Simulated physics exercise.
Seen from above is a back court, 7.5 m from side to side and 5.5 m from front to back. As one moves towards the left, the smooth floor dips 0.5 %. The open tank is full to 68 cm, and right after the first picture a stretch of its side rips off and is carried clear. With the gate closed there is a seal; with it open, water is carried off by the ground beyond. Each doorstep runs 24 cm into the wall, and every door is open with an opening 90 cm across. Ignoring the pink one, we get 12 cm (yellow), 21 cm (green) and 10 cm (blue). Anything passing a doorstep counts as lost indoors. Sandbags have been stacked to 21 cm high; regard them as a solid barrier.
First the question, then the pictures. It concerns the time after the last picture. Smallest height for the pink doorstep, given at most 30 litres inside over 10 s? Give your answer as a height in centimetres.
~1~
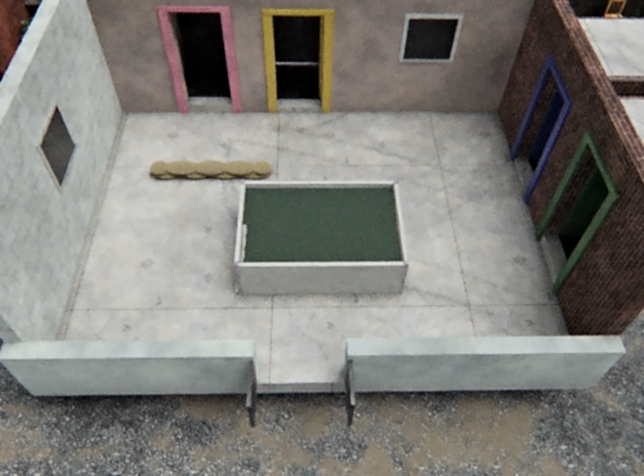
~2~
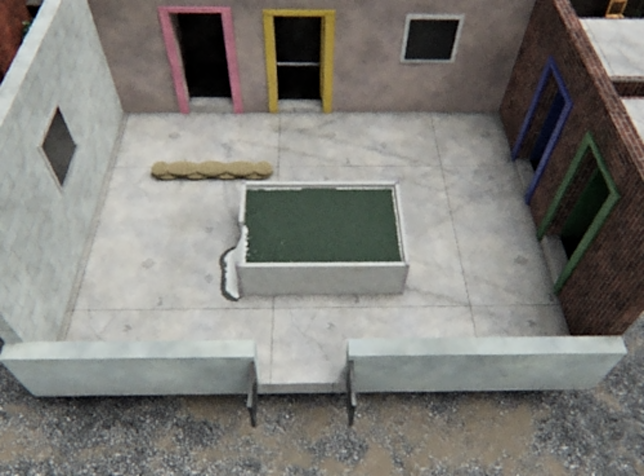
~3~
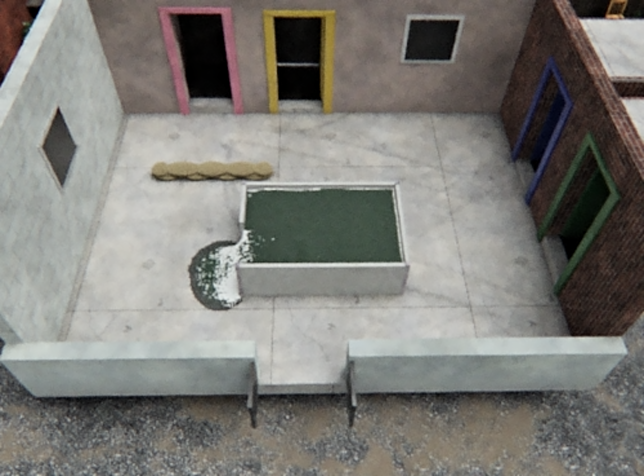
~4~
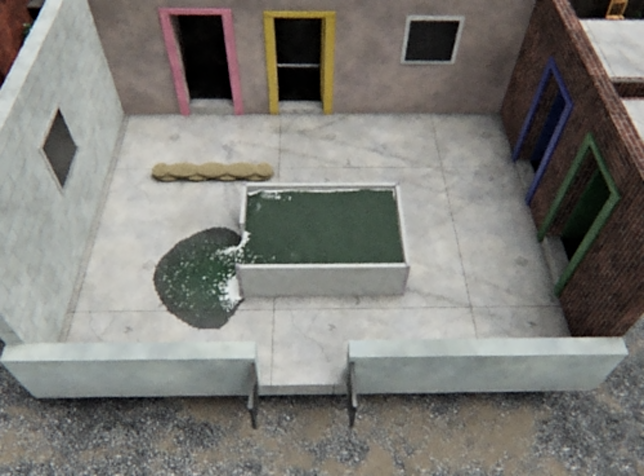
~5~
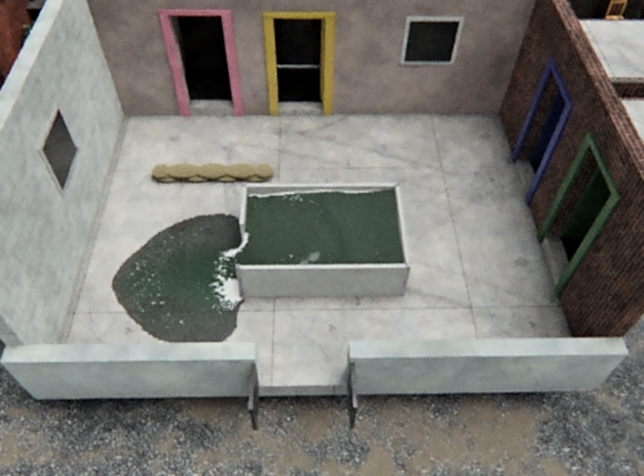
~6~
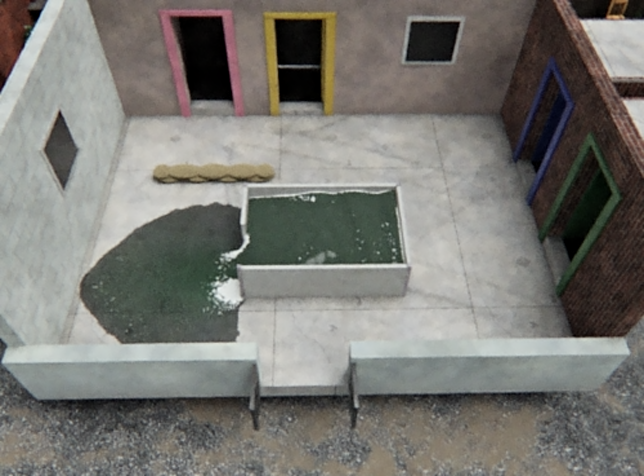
About 6.5 cm.
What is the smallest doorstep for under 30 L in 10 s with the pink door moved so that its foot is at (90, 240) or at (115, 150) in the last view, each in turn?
About 19 and 11.0 cm.
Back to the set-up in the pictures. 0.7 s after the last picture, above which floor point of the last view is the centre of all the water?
Centre of the water: Approx. (272, 265) px.
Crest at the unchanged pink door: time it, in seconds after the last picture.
Peak time: About 5.5 s.
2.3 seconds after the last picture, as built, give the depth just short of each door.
Centimetres: Yellow = 0, green = 0, blue = 0, pink = 1.
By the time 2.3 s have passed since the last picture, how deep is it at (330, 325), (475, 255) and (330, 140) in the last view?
First 0, then 0, then 0 cm.
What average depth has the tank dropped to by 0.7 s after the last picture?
Around 50 cm on average.
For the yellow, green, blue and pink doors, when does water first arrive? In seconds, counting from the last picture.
Arrives: Yellow 3.4 s / green 6.5 s / blue 7.5 s / pink 2.4 s.
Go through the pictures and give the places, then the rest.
The open tank at (321, 224) is whole and still, 68 cm deep; the pink door at (204, 69) is dry, in the first frame.
Water pours out at (244, 261) and has run 0.4 m, to (224, 260); about 9 cm deep outside, 68 cm at the back, in the second frame.
The front is at (196, 280), 0.8 m from the gap at (245, 263); 0.7 m2 of floor is wet, 68 cm left at the back, in the third frame.
Water pours out at (245, 265) and has run 1.4 m, to (159, 275); about 7 cm deep outside, 68 cm at the back, in the fourth frame.
The front is at (119, 286), 2.0 m from the gap at (245, 266); 3.2 m2 of floor is wet, 68 cm left at the back, in the fifth frame.
The gap is at (246, 266), the front 2.5 m out at (88, 290); the back of the open tank holds 64 cm; 2.6 m in a straight line remain to the pink door at (206, 73), in the sixth frame.
Then, 0.7 s after the last picture water covers 20 % of the floor, deepest (46 cm) near (52, 373); it has not reached the pink door.
Then, 2.3 s after the last picture water covers 30 % of the floor, deepest (28 cm) near (141, 316); it has not reached the pink door.
Then, 9.3 s after the last picture water covers 95 % of the floor, deepest (12 cm) near (118, 144); 9 cm at the pink door, 0 litres in over its 18 cm doorstep.
At the pink door as built, the water peaked near 12 cm, 5.3 s after the last picture.
With a doorstep of 6 cm, 37 litres would have come in within the 10 s; with 8 cm, 15 litres. So under 30 litres takes about 6.5 cm.
